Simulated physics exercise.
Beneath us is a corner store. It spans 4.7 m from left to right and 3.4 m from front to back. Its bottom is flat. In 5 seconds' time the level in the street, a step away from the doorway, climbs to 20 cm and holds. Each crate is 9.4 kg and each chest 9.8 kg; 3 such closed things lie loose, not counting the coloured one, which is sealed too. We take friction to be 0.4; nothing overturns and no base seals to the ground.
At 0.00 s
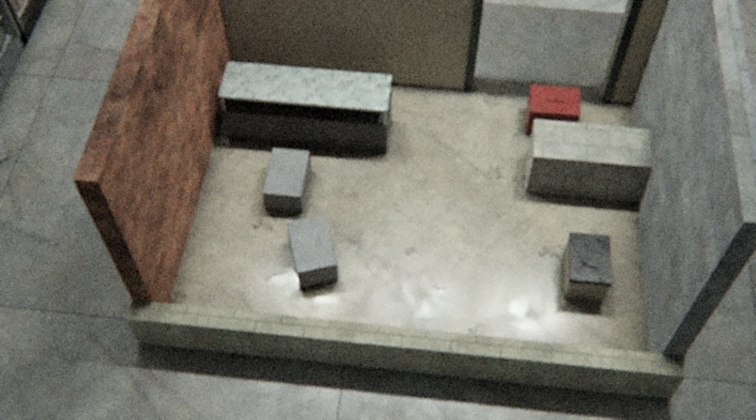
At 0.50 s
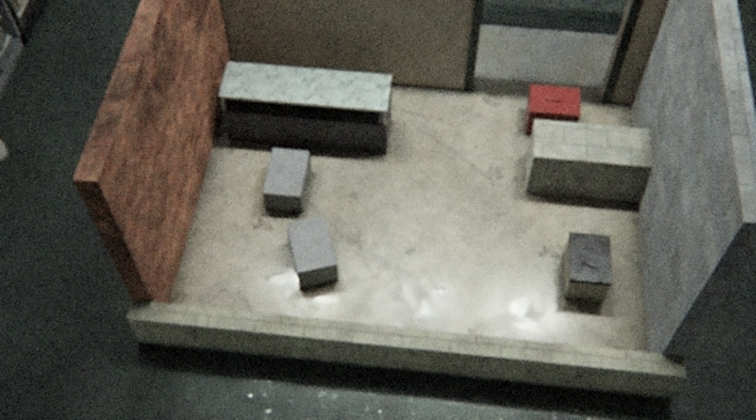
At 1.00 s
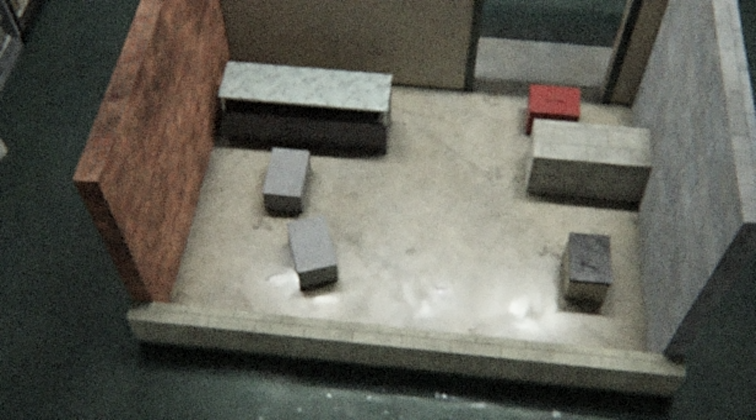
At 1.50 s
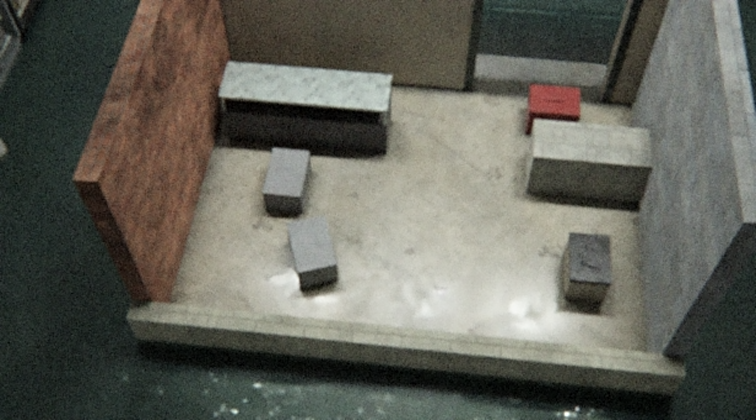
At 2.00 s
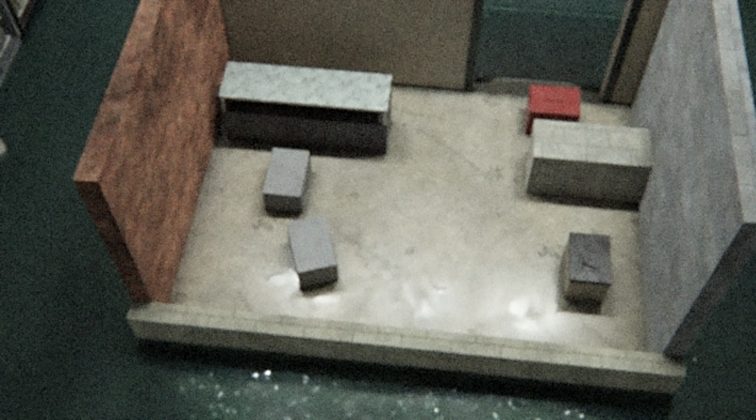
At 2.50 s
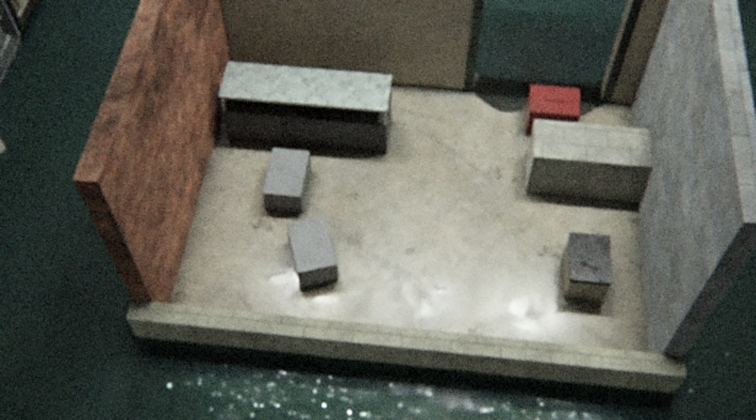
Dark green water spreads over the grey ground around a small roofless store, seen from a fixed view high above its low front wall. Inside, a red chest sits by the doorway at the back right near a pale block, with a long counter at back left, two grey boxes before it and a darker one at right. The water creeps up to the doorway and just over its edge, glinting along the front, while everything inside stays still.
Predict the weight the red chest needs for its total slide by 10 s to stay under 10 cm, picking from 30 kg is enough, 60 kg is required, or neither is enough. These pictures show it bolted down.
Only the bigger weight is adequate.
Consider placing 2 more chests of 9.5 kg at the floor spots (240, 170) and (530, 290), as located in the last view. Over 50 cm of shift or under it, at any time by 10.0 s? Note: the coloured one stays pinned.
Well, below half a metre and then below half a metre.
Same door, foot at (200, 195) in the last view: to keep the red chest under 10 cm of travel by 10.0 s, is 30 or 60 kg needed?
So the light mass does it.
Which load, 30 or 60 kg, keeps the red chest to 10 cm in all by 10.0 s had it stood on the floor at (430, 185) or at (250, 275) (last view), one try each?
First try the heavier suffices, second try both suffice.
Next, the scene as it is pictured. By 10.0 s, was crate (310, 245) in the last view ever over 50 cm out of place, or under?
It is more.
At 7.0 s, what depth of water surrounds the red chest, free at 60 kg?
Depth: Approx. 15 cm.
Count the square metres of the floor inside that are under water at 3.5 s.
Some 1.5 m2 of it.
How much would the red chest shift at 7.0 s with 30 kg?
It would be some 100 cm from its spot.
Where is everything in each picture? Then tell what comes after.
The first picture shows the red chest at (555, 100) rests on the ground; 0.0 m2 under water; 0 of 4 have shifted.
The second picture shows the red chest at (555, 100), on the bottom; 0.0 m2 under water; 0 of 4 have shifted.
The third picture shows the red chest at (555, 100) rests on the ground; 0.0 m2 under water; 0 of 4 have shifted.
The fourth picture shows the red chest at (555, 100) rests on the ground; 0.0 m2 under water; 0 of 4 have shifted.
The fifth picture shows the red chest at (555, 100), on the bottom; water covers 0.0 m2; 0 of 4 have shifted.
The sixth picture shows the red chest at (555, 100), on the bottom; water covers 0.3 m2; 0 of 4 have shifted.
After 3.5 s the red chest would be 0 cm from its start with 30 kg and 0 cm from its start with 60 kg; 6 cm of water round it then.
After 4.5 s the red chest would be 5 cm from its start with 30 kg and 0 cm from its start with 60 kg; 7 cm of water round it then.
After 7.0 s the red chest would be 109 cm from its start with 30 kg and 0 cm from its start with 60 kg; 15 cm of water round it then.
After 10.0 s the red chest would be 140 cm from its start with 30 kg and 0 cm from its start with 60 kg; 15 cm of water round it then.
